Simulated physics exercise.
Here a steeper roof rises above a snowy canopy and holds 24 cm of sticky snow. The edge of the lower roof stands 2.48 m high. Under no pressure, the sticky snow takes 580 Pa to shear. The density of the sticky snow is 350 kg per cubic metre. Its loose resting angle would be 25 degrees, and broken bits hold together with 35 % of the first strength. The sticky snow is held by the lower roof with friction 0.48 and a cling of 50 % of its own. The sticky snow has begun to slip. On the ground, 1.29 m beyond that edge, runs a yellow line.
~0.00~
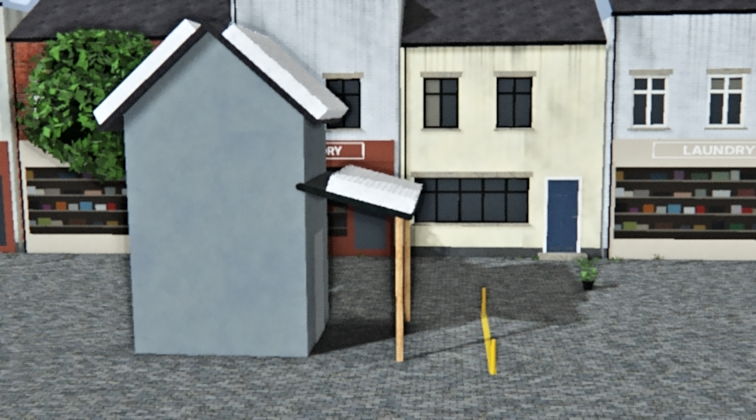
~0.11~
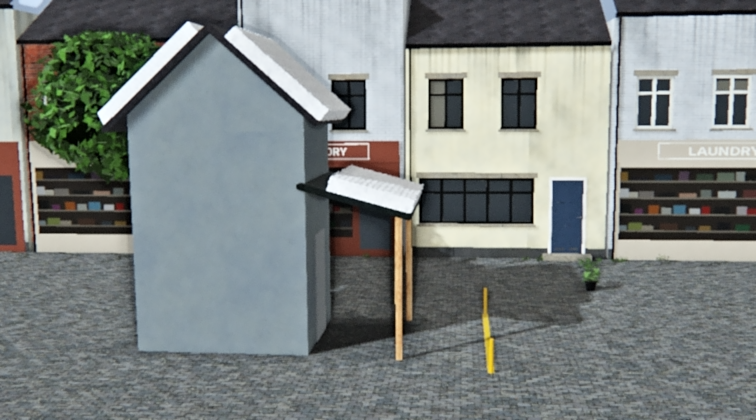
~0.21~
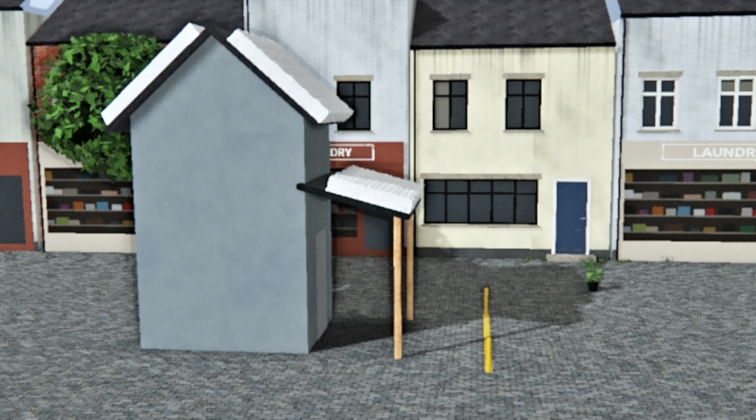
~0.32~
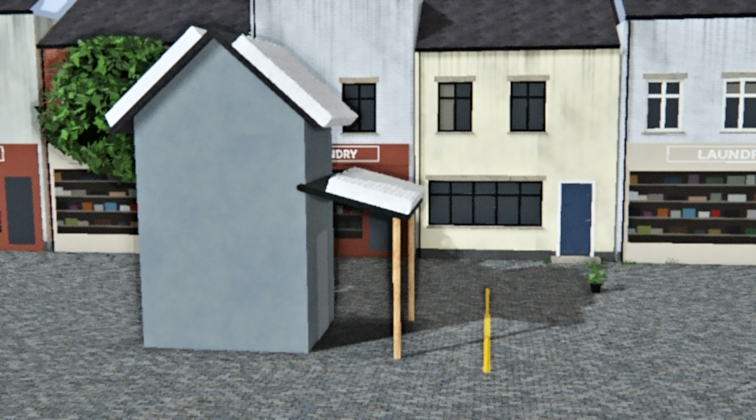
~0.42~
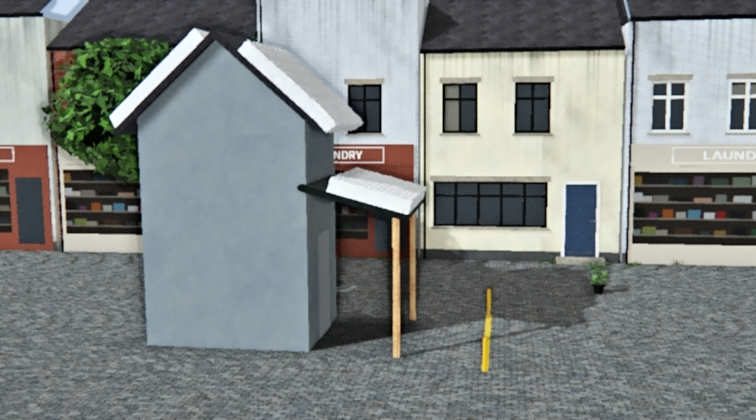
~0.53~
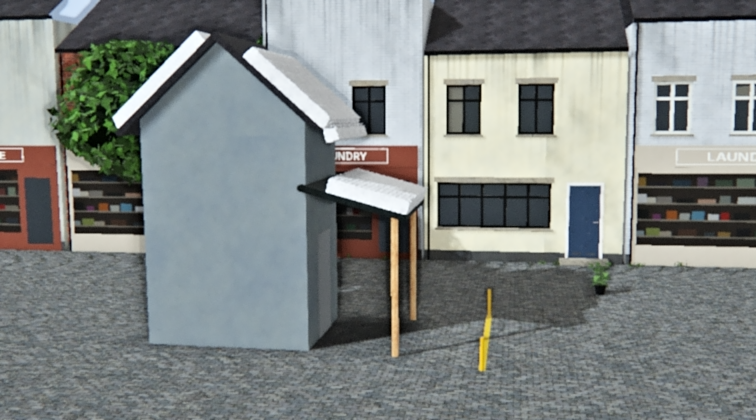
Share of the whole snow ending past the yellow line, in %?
Near 17 %.
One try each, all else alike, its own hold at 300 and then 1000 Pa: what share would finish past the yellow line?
Roughly 35 % followed by roughly 5 %.
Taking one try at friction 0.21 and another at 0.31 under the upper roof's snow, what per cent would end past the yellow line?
Roughly 40 per cent first, roughly 35 per cent second.
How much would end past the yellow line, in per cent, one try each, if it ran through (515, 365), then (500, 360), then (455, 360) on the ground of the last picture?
Roughly 7 %, then 12 %, then 30 %.
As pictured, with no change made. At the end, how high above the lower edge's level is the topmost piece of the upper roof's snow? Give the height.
Height above lower edge: Approx. 0.7 m.
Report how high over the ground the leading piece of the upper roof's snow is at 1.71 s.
About 2.4 m.
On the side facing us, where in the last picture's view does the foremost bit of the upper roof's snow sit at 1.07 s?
Around pixel (376, 187).
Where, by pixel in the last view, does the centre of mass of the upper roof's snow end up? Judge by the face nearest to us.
You'll find it around (443, 305).
After 1.07 s, none is below the lower edge and 0 % is past the line.
After 1.71 s, none is below the lower edge and 0 % is past the line.
After 2.36 s, 43 % is below the lower edge and 8 % is past the line.
After 3.00 s, 54 % is below the lower edge and 17 % is past the line.
After 3.70 s, 54 % is below the lower edge and 17 % is past the line.
